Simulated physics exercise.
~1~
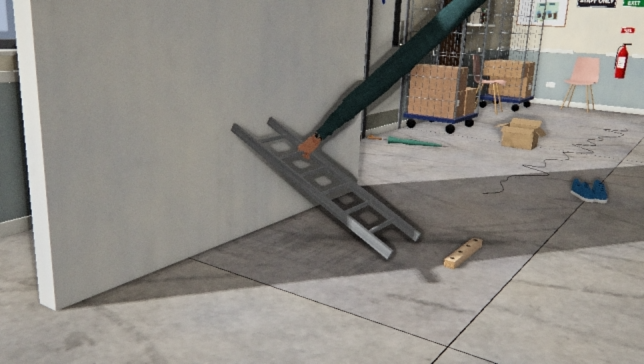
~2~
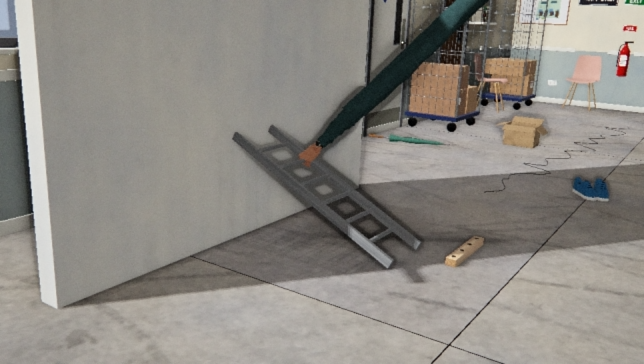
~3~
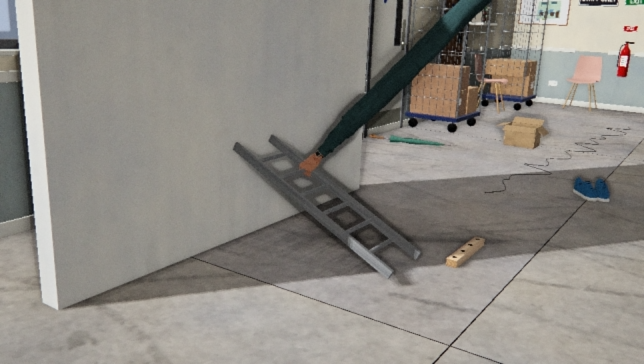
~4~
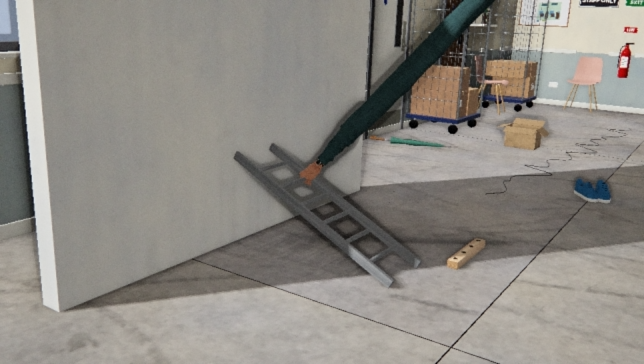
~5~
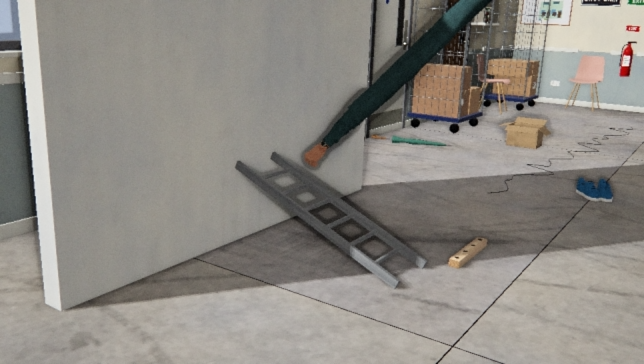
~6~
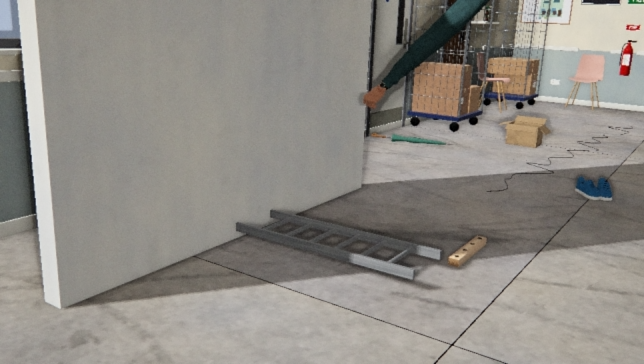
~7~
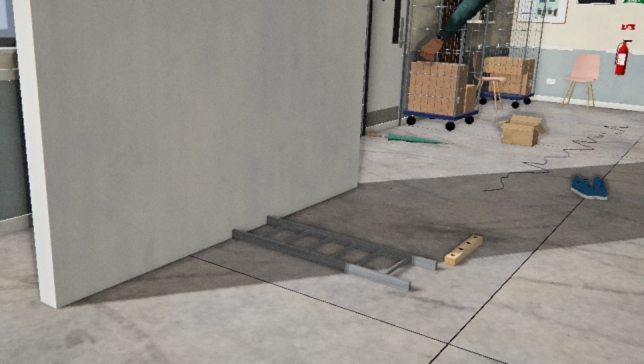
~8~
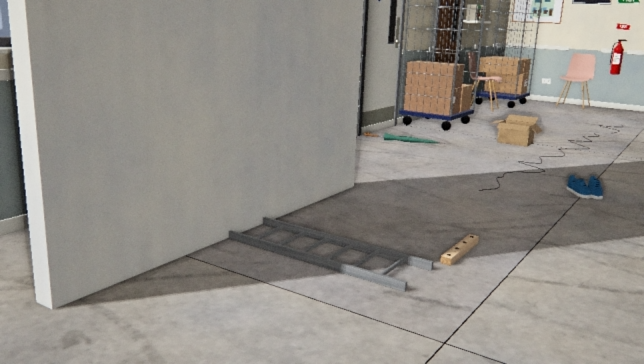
To begin with, a gloved or bare hand at the end of a dark green sleeve holds a grey ladder at a slant against a pale wall, its feet on a hard concrete floor near a small wooden strip. The ladder shifts down only slightly while the hand stays on it. Then the fingers come away and the arm draws back toward the upper right. Left unsupported, the ladder slides down the wall, its feet moving out toward the strip. It drops nearly flat and ends lying still on the floor beside the strip, with the arm gone from view.
